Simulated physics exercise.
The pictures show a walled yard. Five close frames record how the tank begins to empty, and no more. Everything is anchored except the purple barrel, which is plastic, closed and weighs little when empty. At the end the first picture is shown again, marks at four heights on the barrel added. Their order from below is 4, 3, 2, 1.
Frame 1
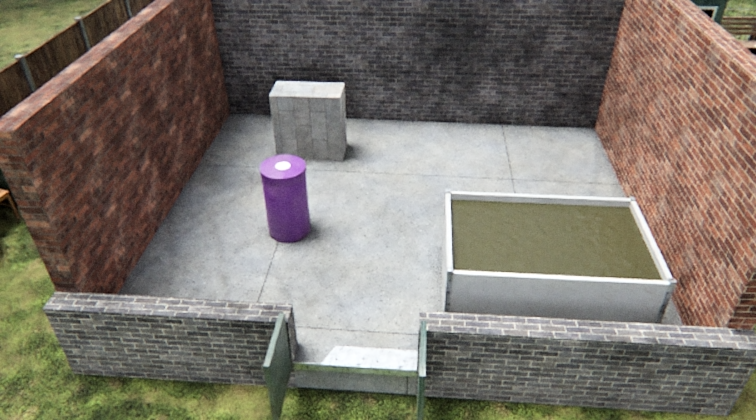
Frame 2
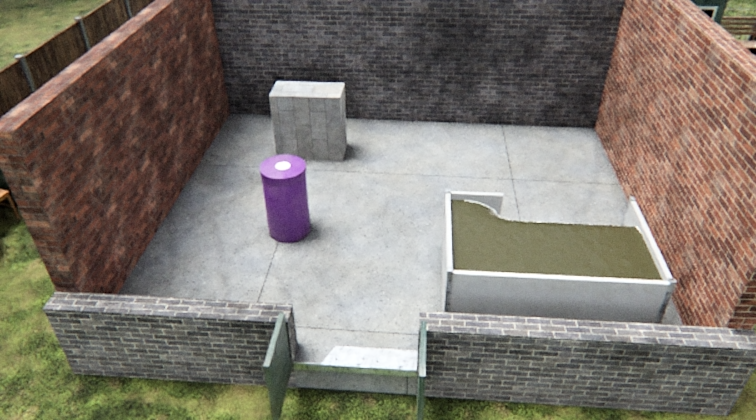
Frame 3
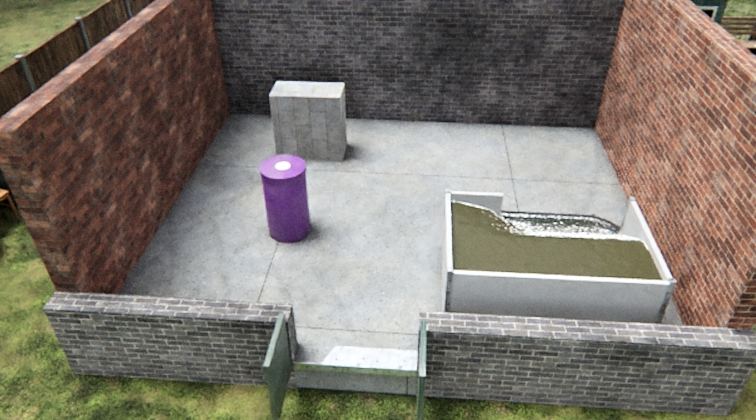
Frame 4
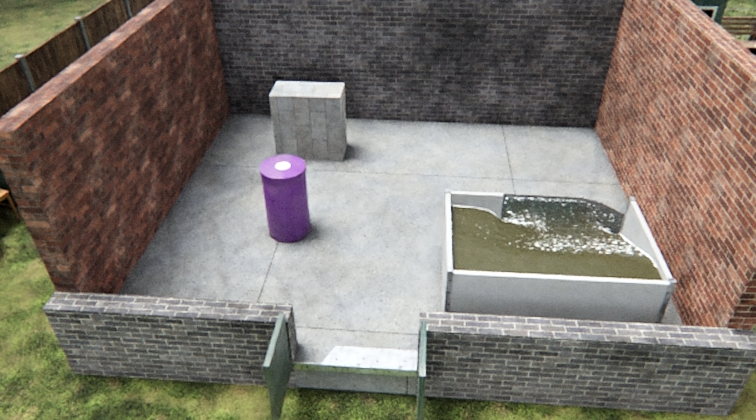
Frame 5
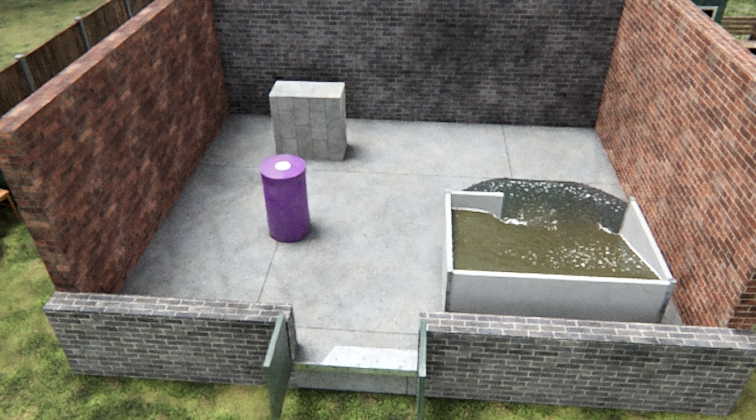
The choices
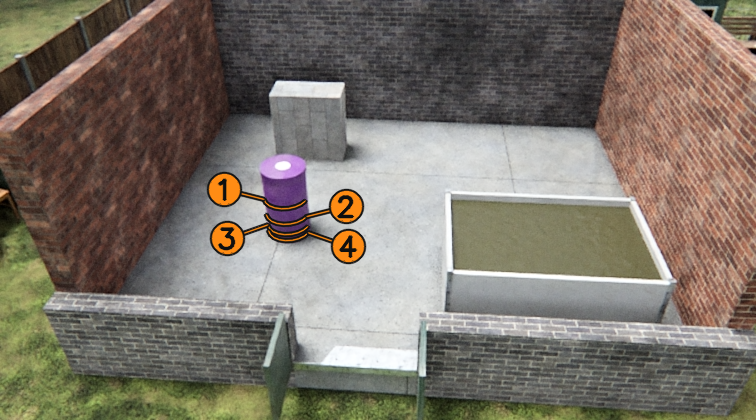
Murky water fills a pale rectangular tank at the right of a brick-walled yard, then its surface drops unevenly, dipping first toward the back. Dark, foam-flecked water appears at the tank's rear and spreads onto the paving behind it, while the purple barrel and grey block stay still.
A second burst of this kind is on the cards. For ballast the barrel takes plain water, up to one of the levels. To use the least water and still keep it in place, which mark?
Use level 3.
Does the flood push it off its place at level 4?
Yes, that goes wrong.
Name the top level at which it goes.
The answer is 4.
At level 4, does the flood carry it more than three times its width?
No, it does not.
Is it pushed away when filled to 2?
No, that is safe.
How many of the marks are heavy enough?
Three of the four.
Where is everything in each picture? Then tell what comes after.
The first frame shows lid of the purple barrel at (282, 166); tank full, its middle at (547, 239); open gate at (356, 311).
In the second frame, water covers 2 % of the ground, mostly out of sight from here.
In the third frame, water covers 5 % of the ground, mostly out of sight from here.
In the fourth frame, water covers 8 % of the ground, mostly out of sight from here.
The fifth frame shows lid of the purple barrel at (282, 166); water covers 11 % of the ground, mostly out of sight from here.
On the marked copy, 1 at (281, 208); 2 at (283, 224); 3 at (284, 234); 4 at (285, 240); from the bottom up 4, 3, 2, 1.
If 1 is chosen, it does not move.
If 2 is chosen, it does not move.
If 3 is chosen, it does not move.
If 4 is chosen, it is pushed about its own width away.
